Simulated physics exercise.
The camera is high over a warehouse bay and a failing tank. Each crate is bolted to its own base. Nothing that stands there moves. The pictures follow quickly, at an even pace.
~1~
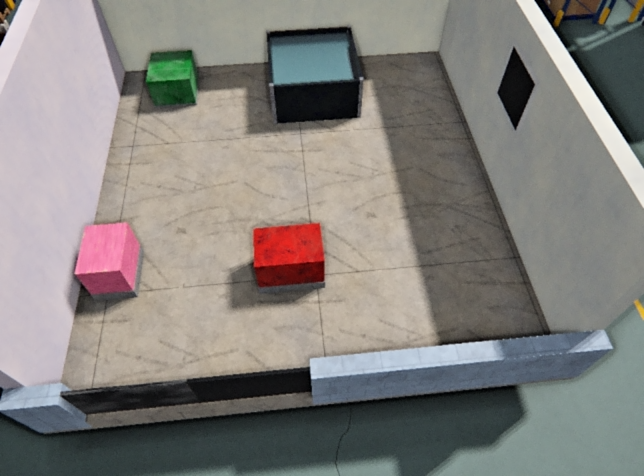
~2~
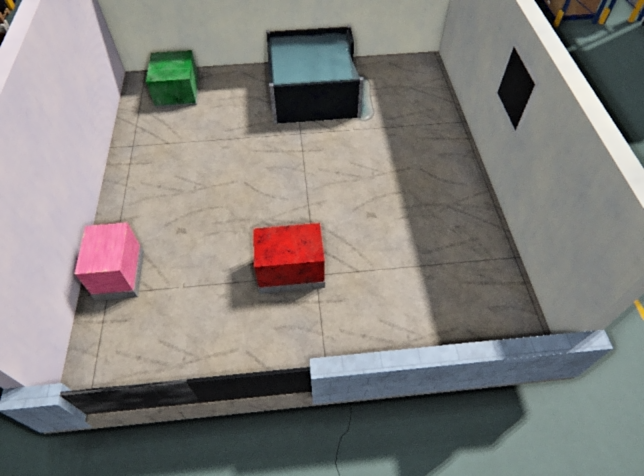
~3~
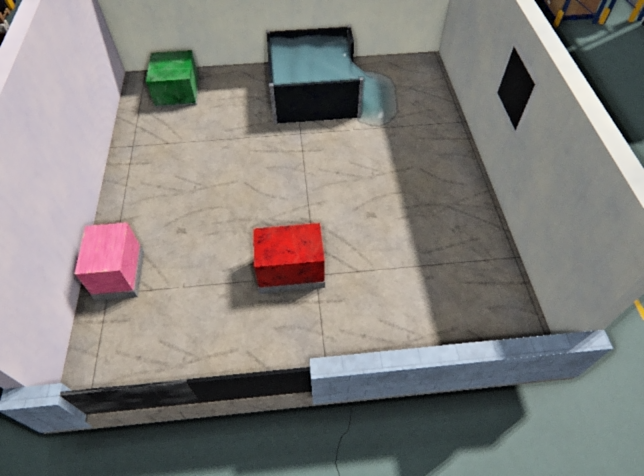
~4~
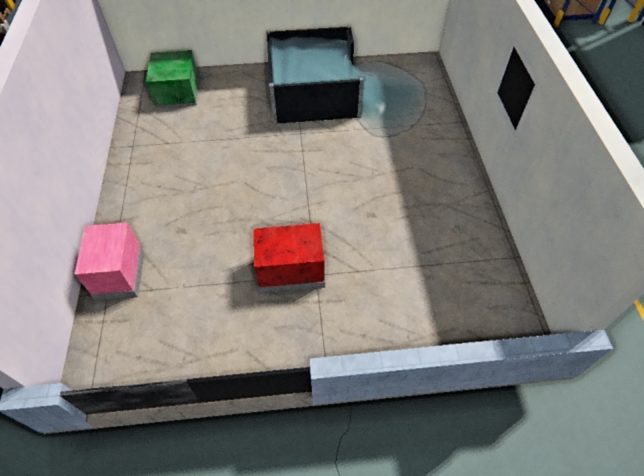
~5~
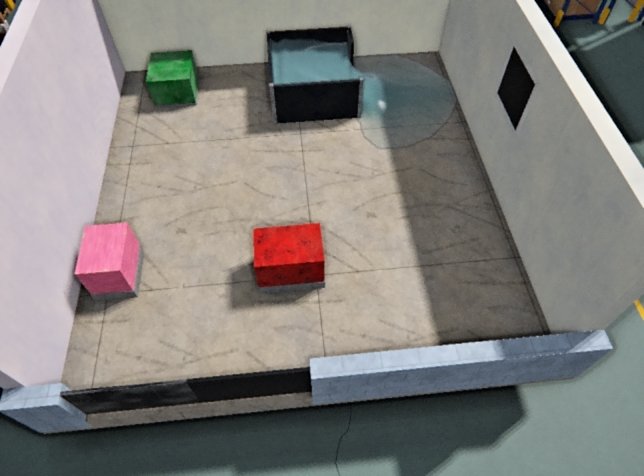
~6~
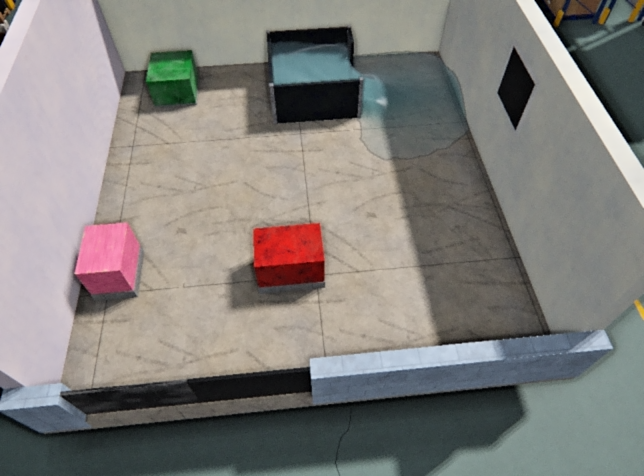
Water sits still in a dark open tank at the back of a walled bay, with green, pink and red blocks standing on the floor. It then pours out at the tank's right side and spreads across the floor in a widening puddle, reaching the right wall while the blocks stay put.
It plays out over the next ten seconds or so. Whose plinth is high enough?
The pink crate escapes dry; the red crate escapes dry; the green crate is wetted.
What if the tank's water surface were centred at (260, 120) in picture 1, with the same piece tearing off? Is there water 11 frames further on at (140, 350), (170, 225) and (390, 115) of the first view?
As listed: Free of water, clear, covered.
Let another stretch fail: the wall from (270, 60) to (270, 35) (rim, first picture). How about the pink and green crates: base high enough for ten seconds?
My reading: Pink crate is wetted, green crate is topped.
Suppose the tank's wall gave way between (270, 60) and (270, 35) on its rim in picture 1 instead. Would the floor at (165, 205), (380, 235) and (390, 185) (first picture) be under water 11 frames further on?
As listed: Flooded, dry, clear.
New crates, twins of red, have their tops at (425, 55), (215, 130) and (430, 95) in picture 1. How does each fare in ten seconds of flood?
In turn: Is soaked, keeps dry, is wetted.
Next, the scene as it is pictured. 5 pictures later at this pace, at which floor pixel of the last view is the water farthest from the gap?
Close to (500, 206).
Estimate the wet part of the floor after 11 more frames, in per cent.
Close to 25 %.
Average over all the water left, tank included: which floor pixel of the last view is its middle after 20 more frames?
Near (397, 137).
A moment on, water covers 15 % of the floor; the pink crate not reached, the red crate not reached, the green crate not reached.
Next, water covers 25 % of the floor; the pink crate not reached, the red crate not reached, the green crate not reached.
Then, water covers 40 % of the floor; the pink crate not reached, the red crate not reached, the green crate water round its plinth.
Later, water covers 60 % of the floor; the pink crate water round its plinth, the red crate water round its plinth, the green crate water round its plinth.
In the end, water covers 80 % of the floor; the pink crate stayed above the water, the red crate stayed above the water, the green crate was topped.
